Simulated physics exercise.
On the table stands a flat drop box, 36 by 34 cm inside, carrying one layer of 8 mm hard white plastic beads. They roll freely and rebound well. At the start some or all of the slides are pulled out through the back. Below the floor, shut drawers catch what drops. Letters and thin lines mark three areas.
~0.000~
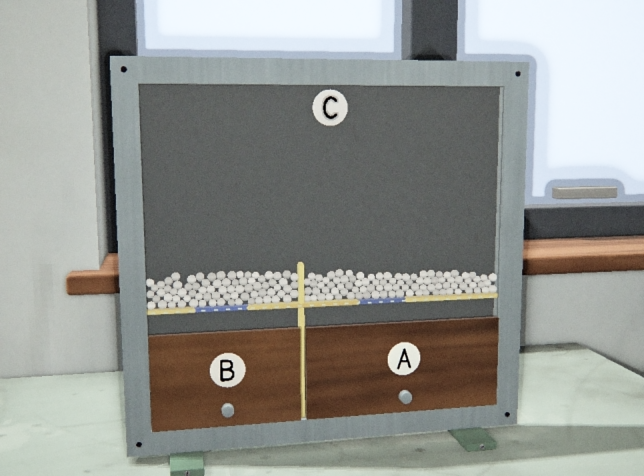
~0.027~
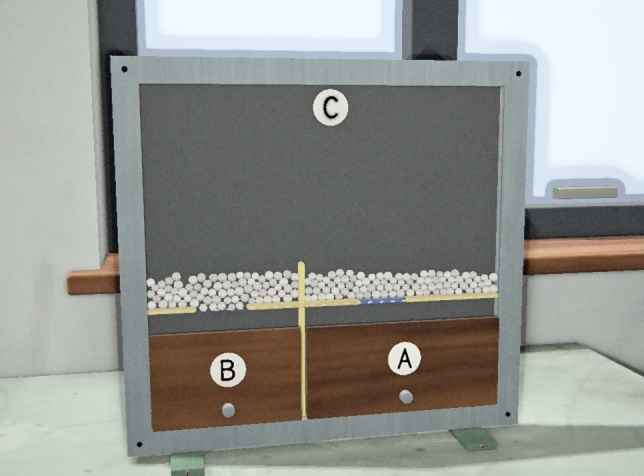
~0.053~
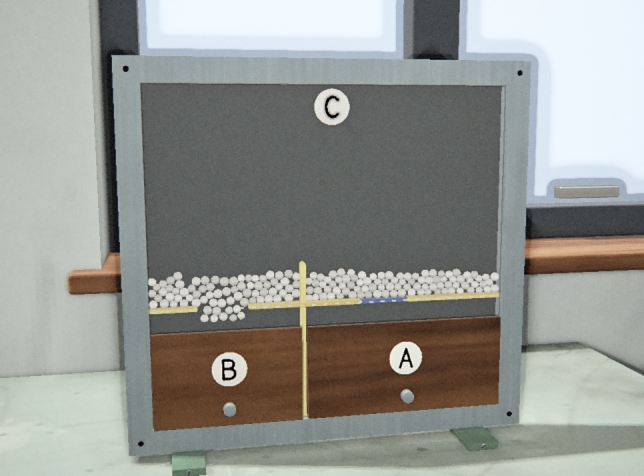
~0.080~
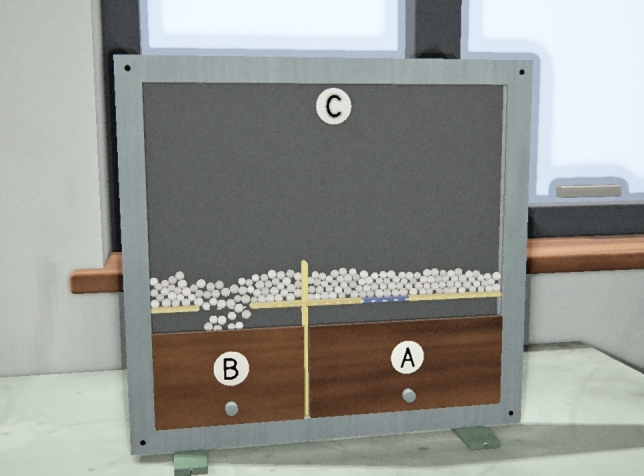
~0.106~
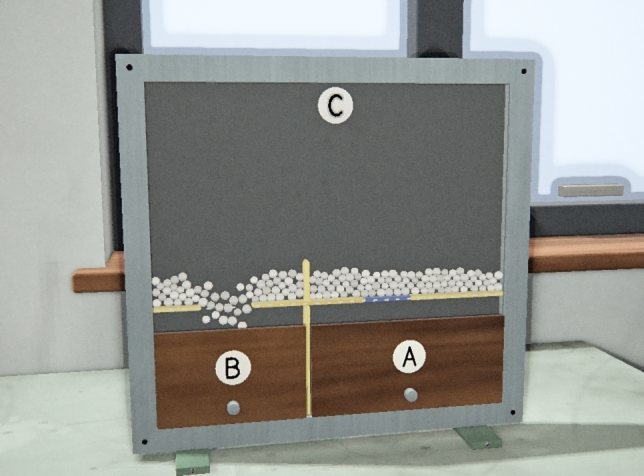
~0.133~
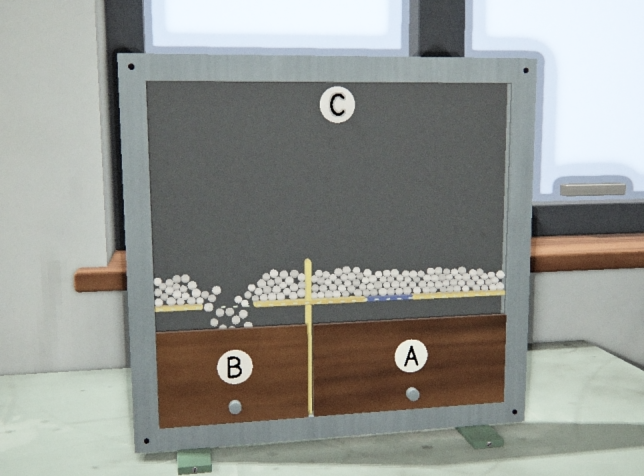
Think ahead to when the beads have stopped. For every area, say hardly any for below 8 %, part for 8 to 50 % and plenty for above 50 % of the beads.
A hardly any, B part, C plenty.
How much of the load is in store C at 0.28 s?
Some 75 per cent.
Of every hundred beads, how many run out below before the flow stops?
About 40 per cent.
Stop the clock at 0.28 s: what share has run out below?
Roughly 25 per cent.
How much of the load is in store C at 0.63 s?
About 65 per cent.
After 0.28 s, 25 % are out; B 25 %, C 75 %.
After 0.63 s, 35 % are out; B 30 %, C 65 %.
After 1.33 s, 35 % are out; B 35 %, C 65 %.
All still by 2.1 s, 40 % are out; A 0 %, B 40 %, C 60 %.
